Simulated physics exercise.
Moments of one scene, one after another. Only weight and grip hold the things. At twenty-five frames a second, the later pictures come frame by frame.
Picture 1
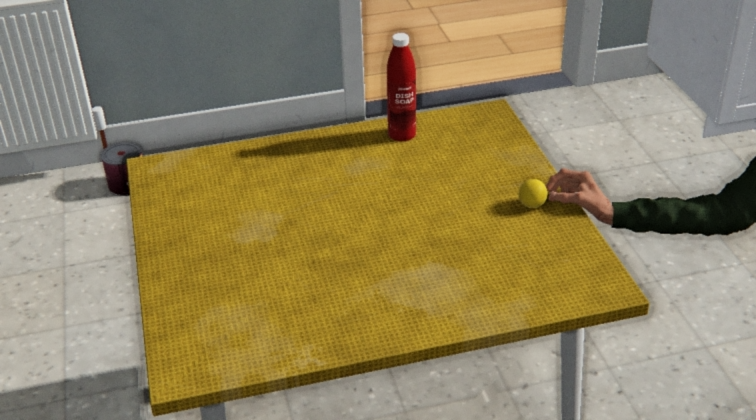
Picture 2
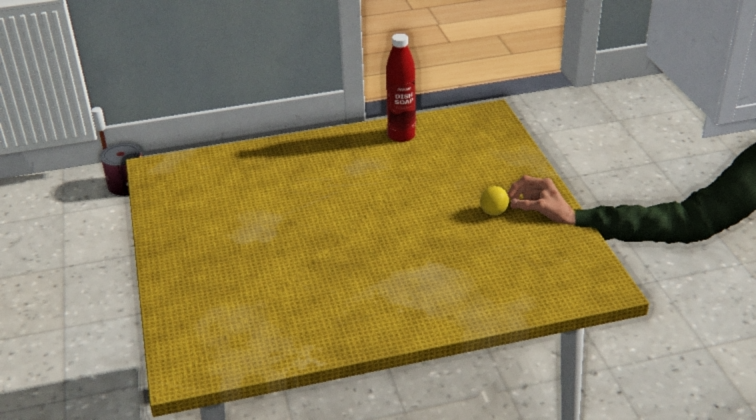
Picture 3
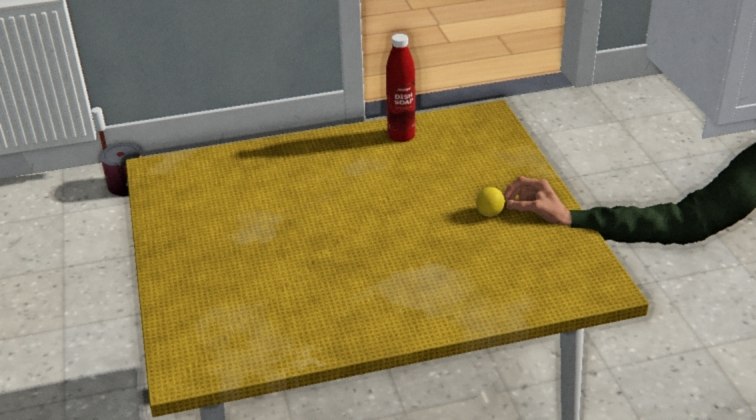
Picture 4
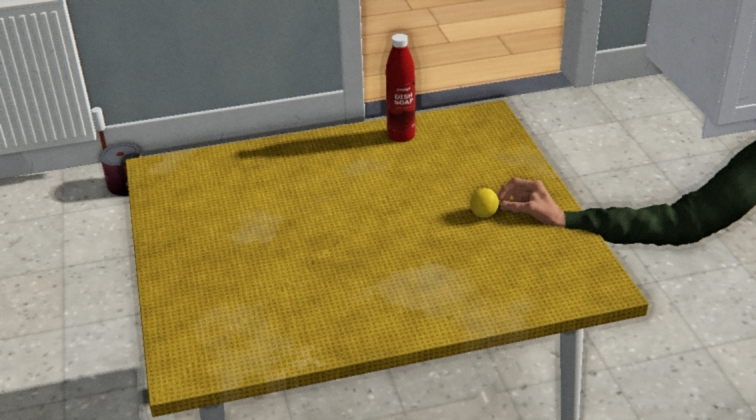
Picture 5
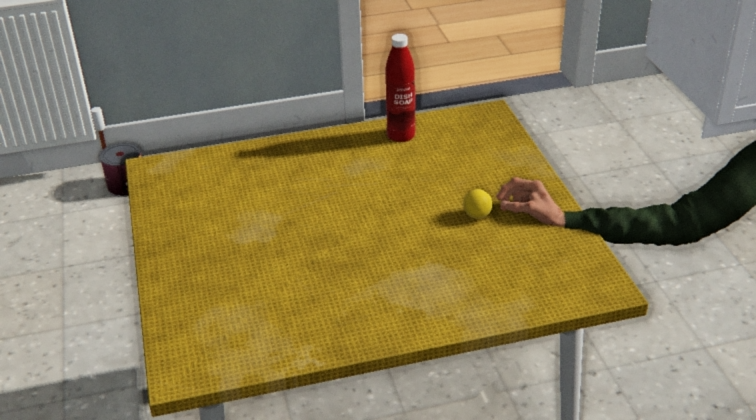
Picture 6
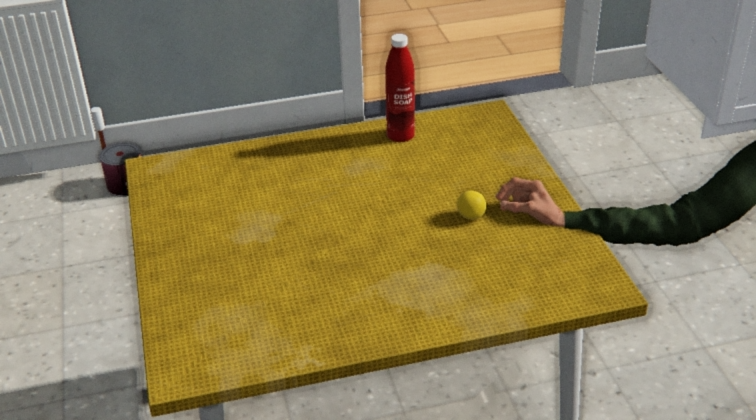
A hand in a dark green sleeve reaches in from the right to a yellow lemon on a mustard-yellow table, seen from above at an angle in a tiled room. A red bottle with a white cap stands at the table's back edge, with a dark red container on the floor behind the left corner. The hand moves the lemon left, then pauses as it creeps slightly farther from the fingers, the camera still.
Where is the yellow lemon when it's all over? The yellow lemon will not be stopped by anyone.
On the table.
Then, 0.10 s past the last view, yellow lemon displaced about its own width near (459, 207).
Then, 0.20 s past the last view, yellow lemon displaced about its own width near (450, 209).
Then, 0.40 s past the last view, yellow lemon displaced about its own width near (439, 211).
Finally, moved from the start, yellow lemon. Final places as the last picture's camera would see them, yellow lemon near (439, 211).
